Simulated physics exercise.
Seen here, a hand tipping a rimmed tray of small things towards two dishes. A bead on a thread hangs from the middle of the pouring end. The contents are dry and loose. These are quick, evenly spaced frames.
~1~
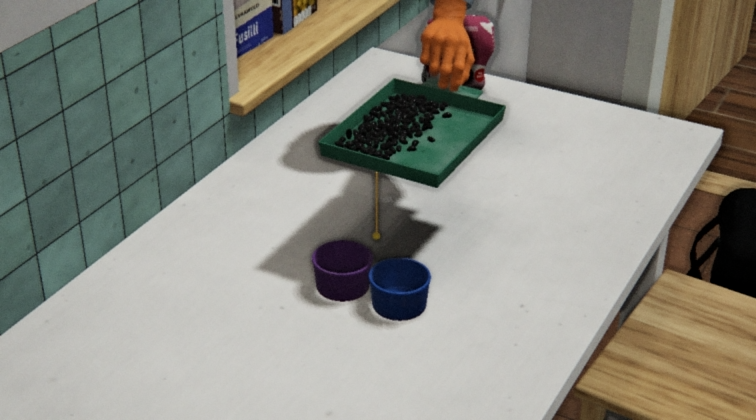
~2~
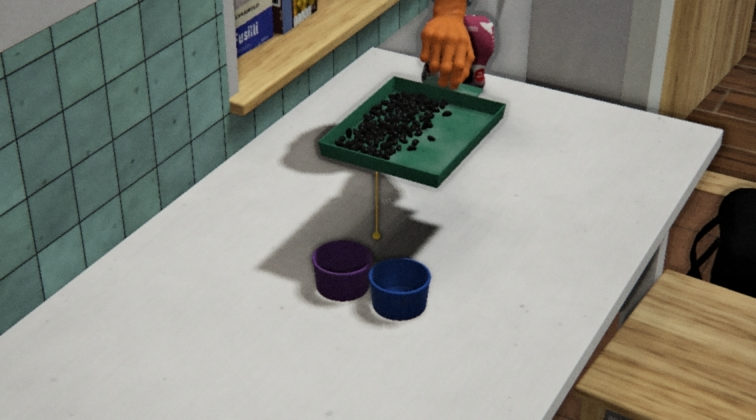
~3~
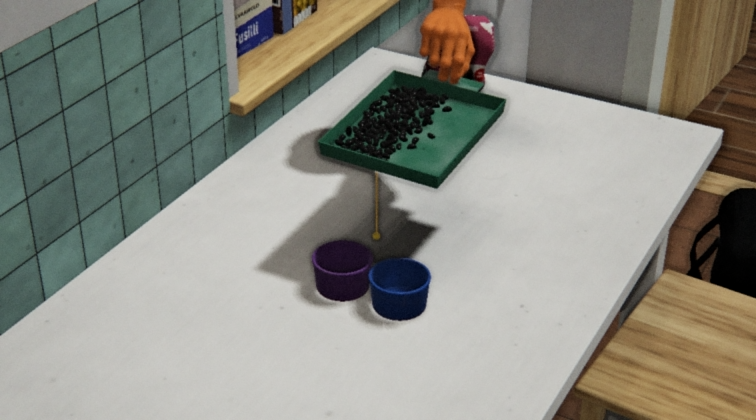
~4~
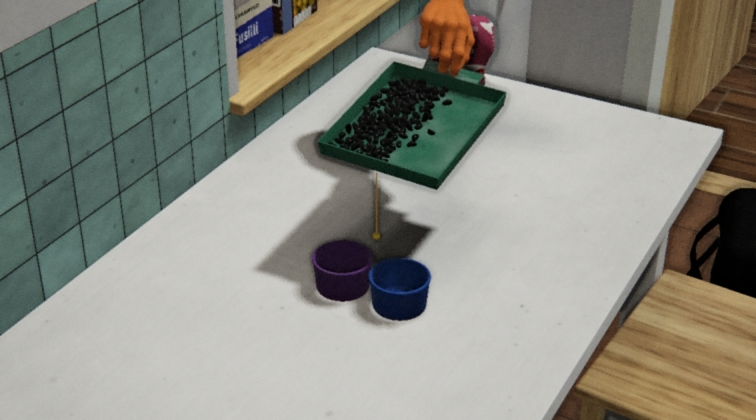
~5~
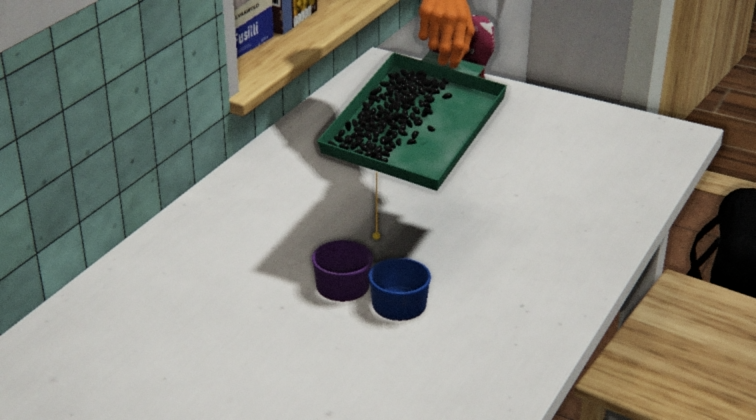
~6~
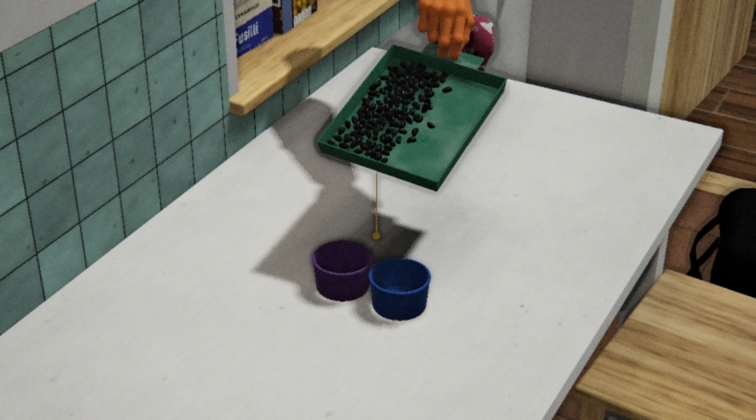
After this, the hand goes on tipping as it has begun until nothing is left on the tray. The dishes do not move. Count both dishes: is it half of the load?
They take the larger part between them.
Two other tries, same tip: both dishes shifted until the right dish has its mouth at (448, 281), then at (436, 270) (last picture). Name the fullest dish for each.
First the left one, then the right one.
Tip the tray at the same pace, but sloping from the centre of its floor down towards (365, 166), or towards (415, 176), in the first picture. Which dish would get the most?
First the left dish, then the dish on the right.
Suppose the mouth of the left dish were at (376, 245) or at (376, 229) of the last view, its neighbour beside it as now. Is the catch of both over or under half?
The first try: Under half. The second: Under half.
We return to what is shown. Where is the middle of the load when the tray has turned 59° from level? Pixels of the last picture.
Near (391, 144).
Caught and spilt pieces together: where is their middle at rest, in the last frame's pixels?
At about (399, 299).
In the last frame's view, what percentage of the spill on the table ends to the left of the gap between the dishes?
Roughly 40 in a hundred.
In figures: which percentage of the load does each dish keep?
Left dish: 20 %, right dish: 60 %.
Soon, tray tipped steeply; nearly all on the tray; a stray few in the air.
A while on, tray tipped right over; most on the tray; a small part in the right dish; a stray few in the left dish; a small part in the air.
Towards the end, tray tipped past a quarter turn; about two thirds in the right dish; a small part in the left dish; about a quarter outside both.
Finally, tray tipped past a quarter turn; about two thirds in the right dish; a small part in the left dish; about a quarter outside both.
